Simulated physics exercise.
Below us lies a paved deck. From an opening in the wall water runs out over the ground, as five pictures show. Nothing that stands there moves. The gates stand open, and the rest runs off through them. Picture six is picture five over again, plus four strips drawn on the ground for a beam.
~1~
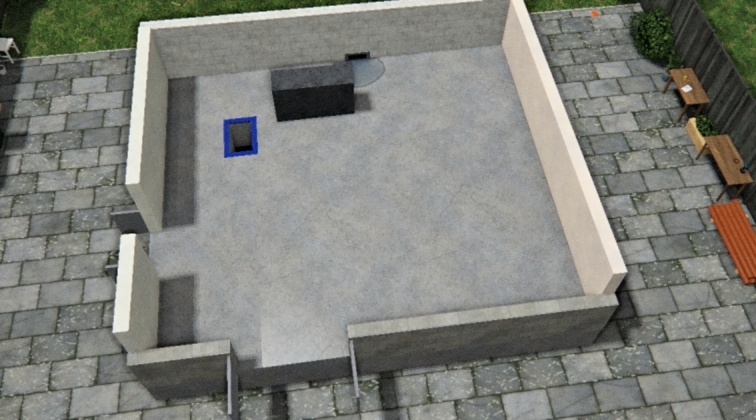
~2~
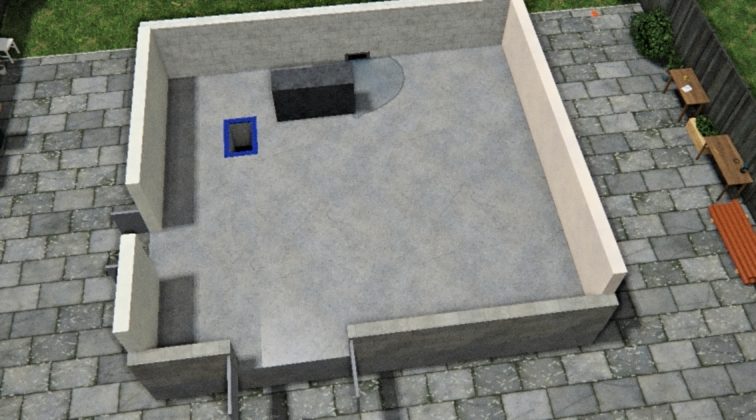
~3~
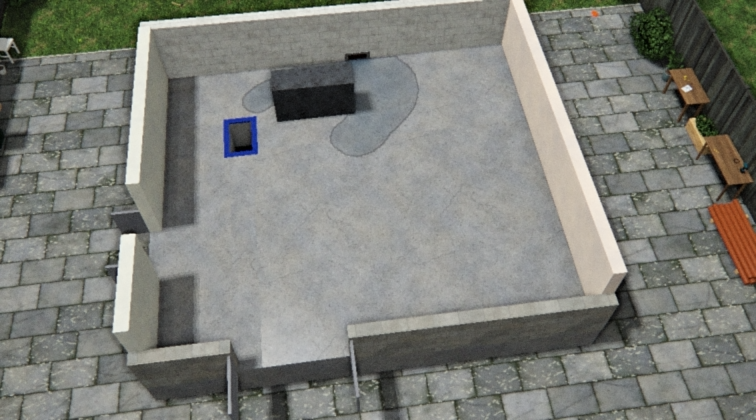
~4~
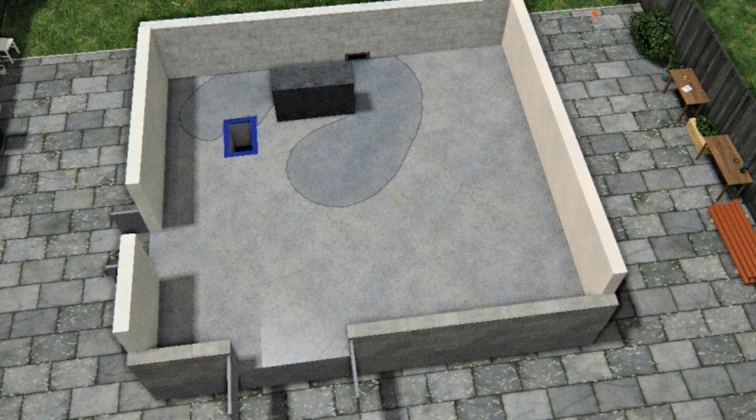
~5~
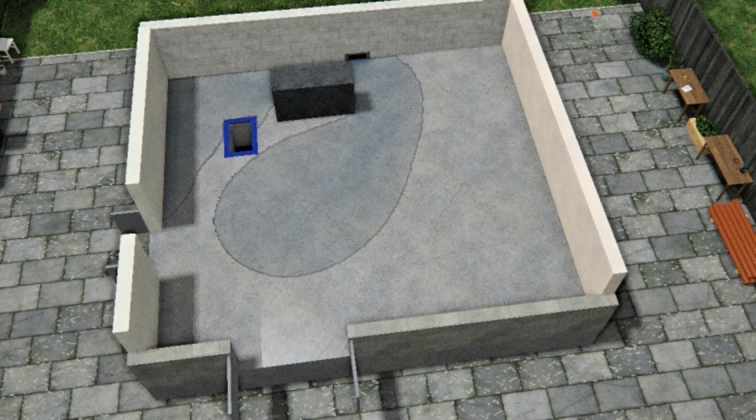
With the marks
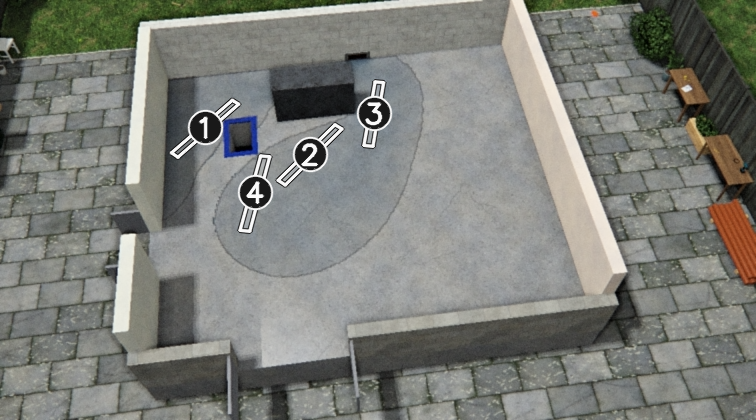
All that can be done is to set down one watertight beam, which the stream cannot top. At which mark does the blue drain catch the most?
1.
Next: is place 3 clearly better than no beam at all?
No, it changes little.
On the marked copy, 1 from (174, 154) to (235, 102); 2 from (281, 182) to (338, 126); 3 from (368, 145) to (379, 82); 4 from (244, 230) to (265, 156).
Choosing 1, about 14 % of the stream goes into the blue drain, about 81 % out by the gates.
Choosing 2, about 7 % of the stream goes into the blue drain, about 92 % out by the gates.
Choosing 3, about 8 % of the stream goes into the blue drain, about 92 % out by the gates.
Choosing 4, about 7 % of the stream goes into the blue drain, about 92 % out by the gates.
